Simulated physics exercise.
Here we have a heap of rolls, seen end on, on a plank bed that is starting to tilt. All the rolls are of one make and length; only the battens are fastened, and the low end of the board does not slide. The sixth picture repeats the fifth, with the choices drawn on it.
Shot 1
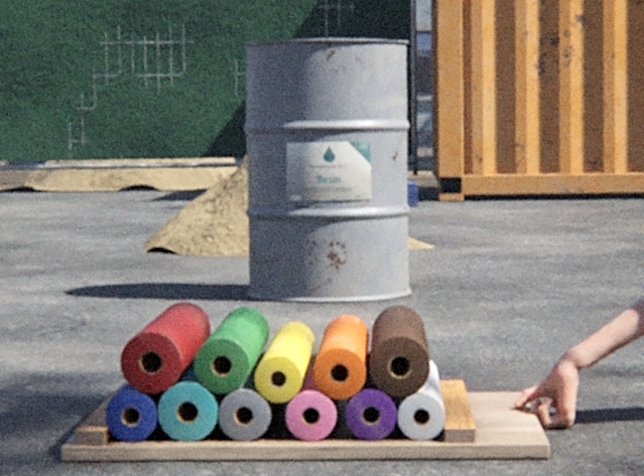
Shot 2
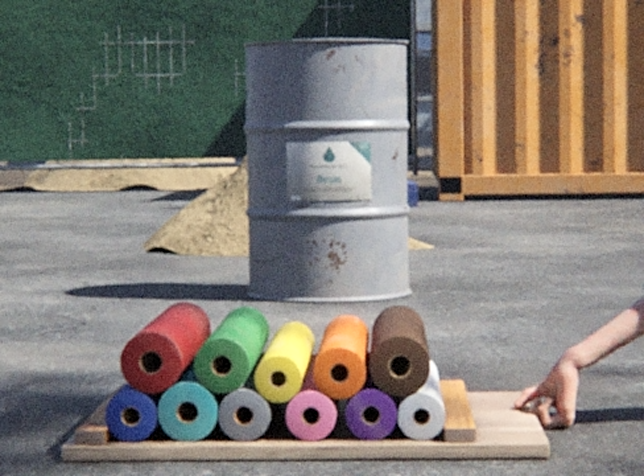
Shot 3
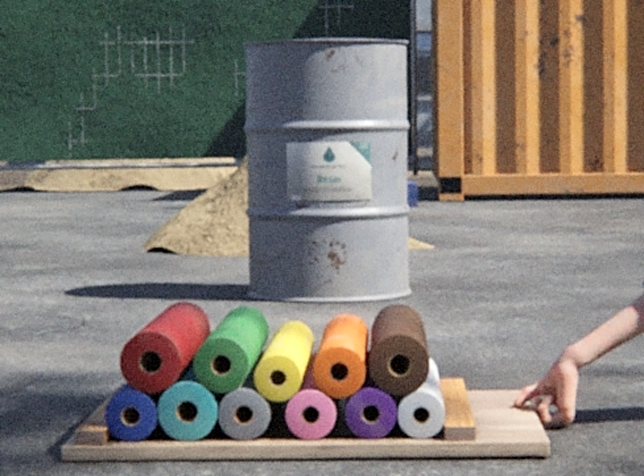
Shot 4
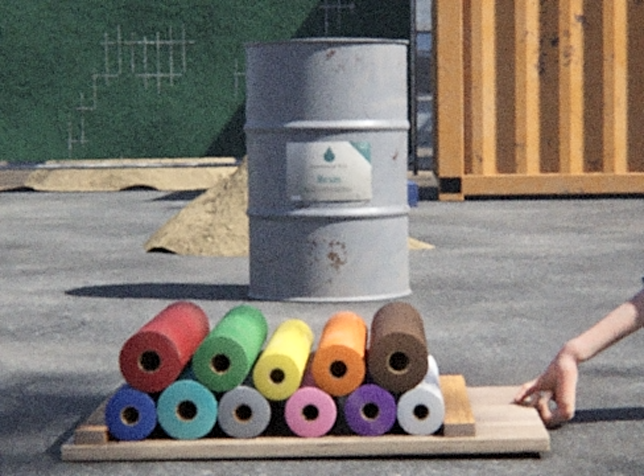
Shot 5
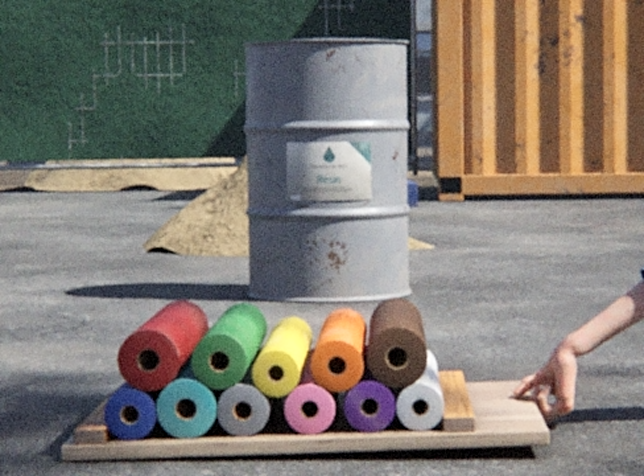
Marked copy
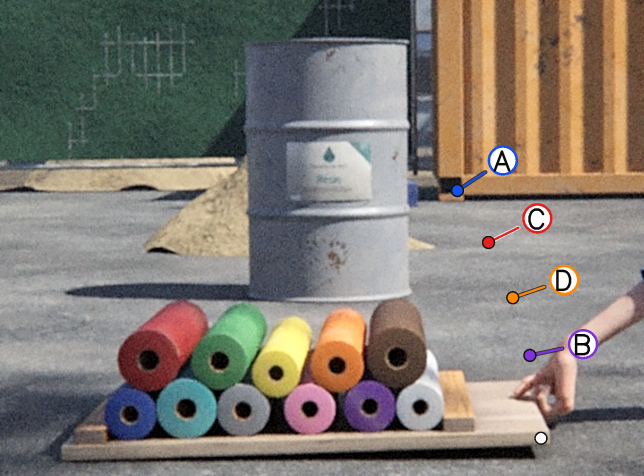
A hand slightly raises the right end of a board stacked with colourful rolls.
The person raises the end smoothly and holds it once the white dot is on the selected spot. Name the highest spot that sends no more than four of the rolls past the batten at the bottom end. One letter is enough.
It can be raised to C.
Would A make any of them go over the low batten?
Yes, at A.
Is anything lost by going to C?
Yes.
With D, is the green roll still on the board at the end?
Yes.
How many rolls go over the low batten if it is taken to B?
It comes to none.
On the marked copy, A at (457, 191); B at (530, 355); C at (489, 243); D at (513, 298); the white dot at (541, 438).
Following C. Soon after the start, board at 16°.
Later, board at 26°.
In the end, board at 26°, one over the low batten (red).
As for the rest, A nine over the low batten; B none over the low batten; D none over the low batten.
